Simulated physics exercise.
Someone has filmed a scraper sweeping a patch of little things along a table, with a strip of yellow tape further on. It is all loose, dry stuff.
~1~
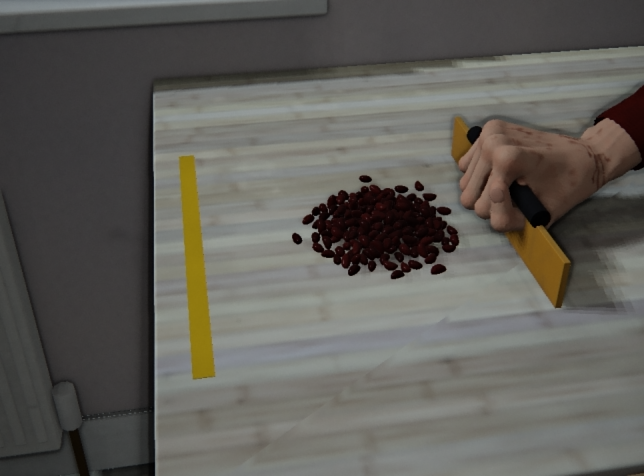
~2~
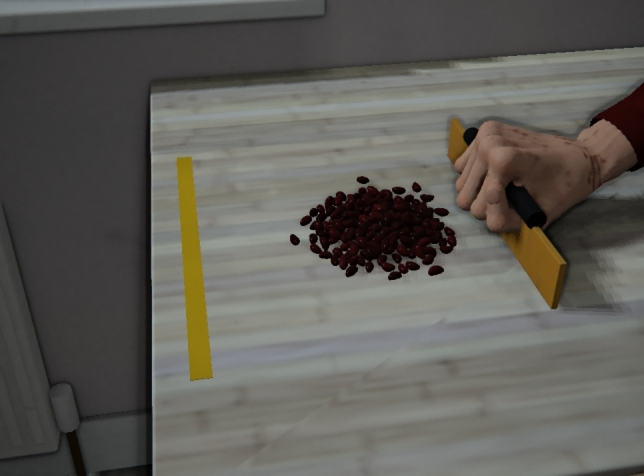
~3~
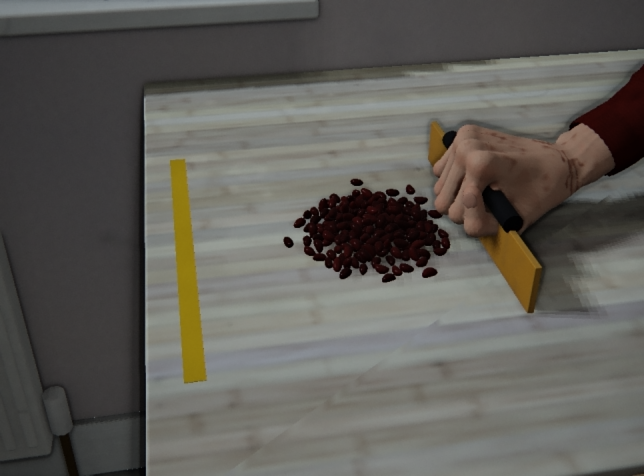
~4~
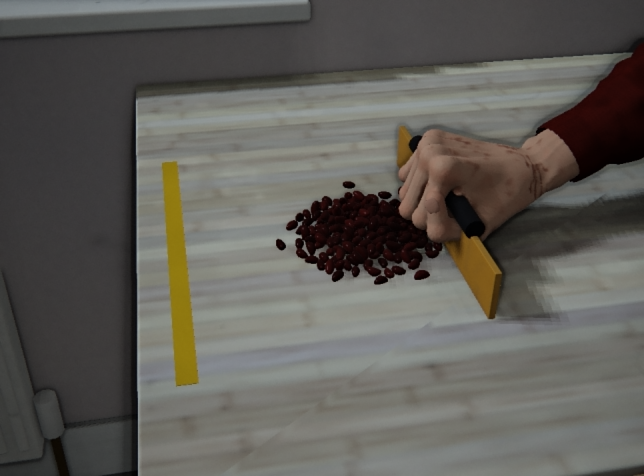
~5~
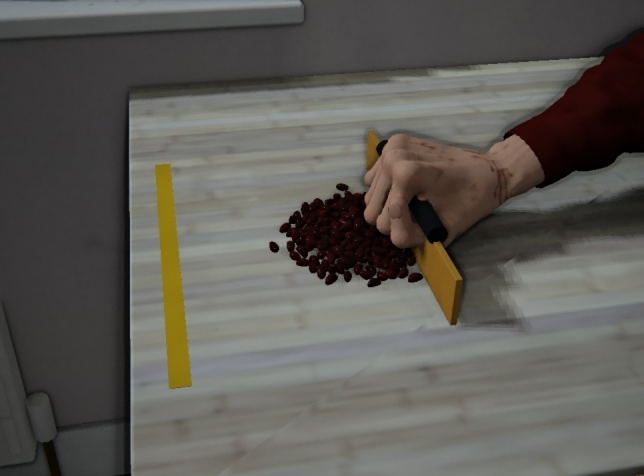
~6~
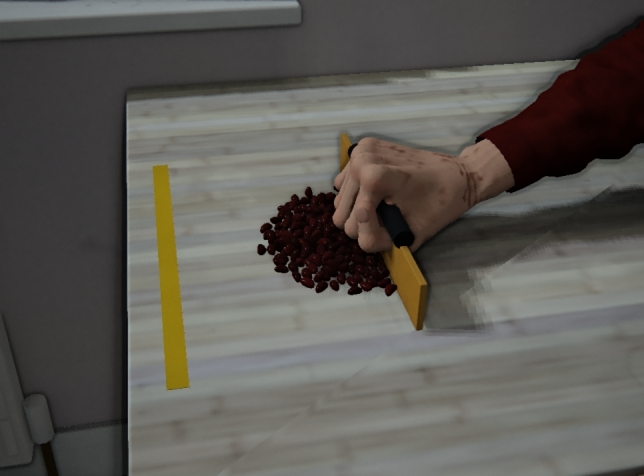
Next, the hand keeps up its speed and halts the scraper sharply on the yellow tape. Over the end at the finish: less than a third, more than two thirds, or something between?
Over the edge goes more than two thirds of it.
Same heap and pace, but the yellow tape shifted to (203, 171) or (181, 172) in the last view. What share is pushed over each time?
Near 20 % and 50 %.
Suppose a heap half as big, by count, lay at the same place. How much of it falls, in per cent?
Close to 70 per cent.
Shortly afterwards, scraper still moving, near (263, 208); heap all on the table, its front near (163, 257).
Next, scraper stopped at the yellow tape; heap near two thirds over the edge.
Some moments later, scraper stopped at the yellow tape; heap the bulk over the edge.
In the end, scraper stopped at the yellow tape; heap the bulk over the edge.
